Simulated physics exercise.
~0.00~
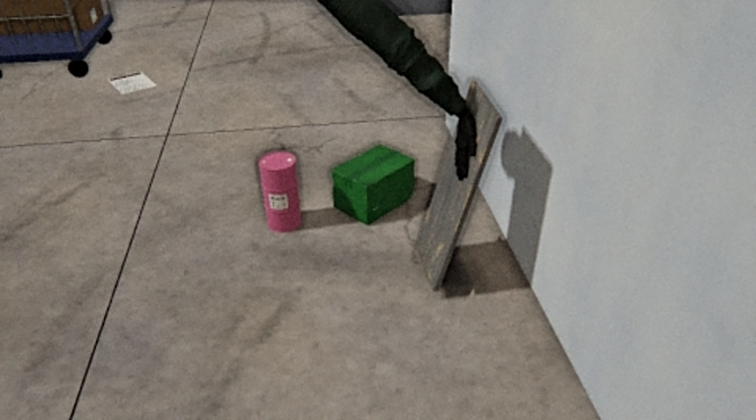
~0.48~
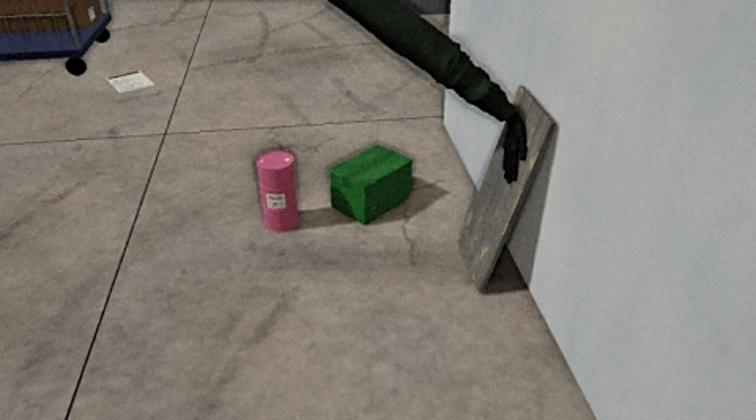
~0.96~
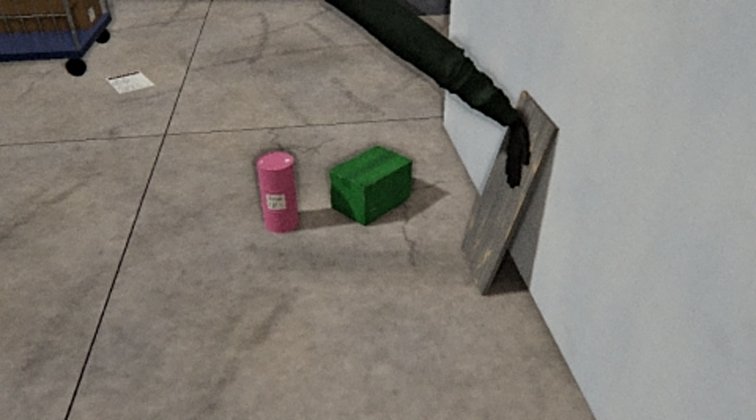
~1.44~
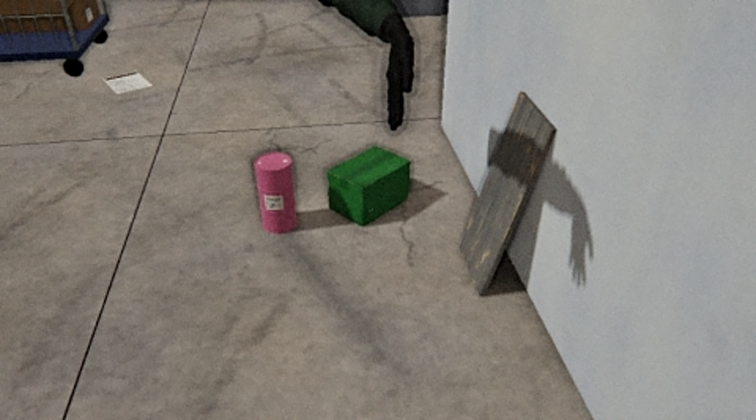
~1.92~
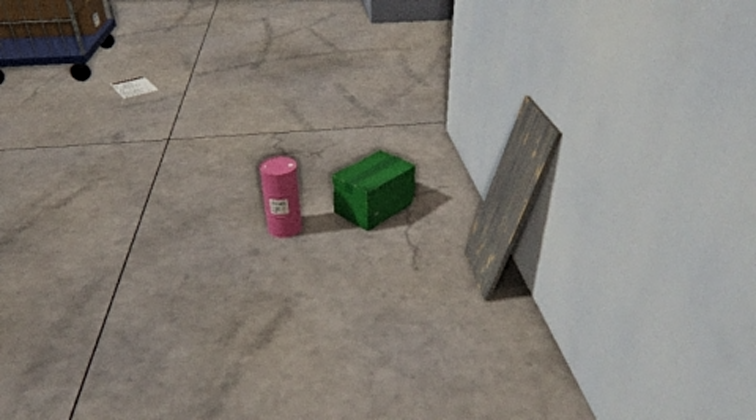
In the video, a dark-gloved hand moves a grey board to the right and leans it against a pale wall, near a pink canister and a green box on a concrete floor. The hand then lets go and withdraws, and the board stays leaning.
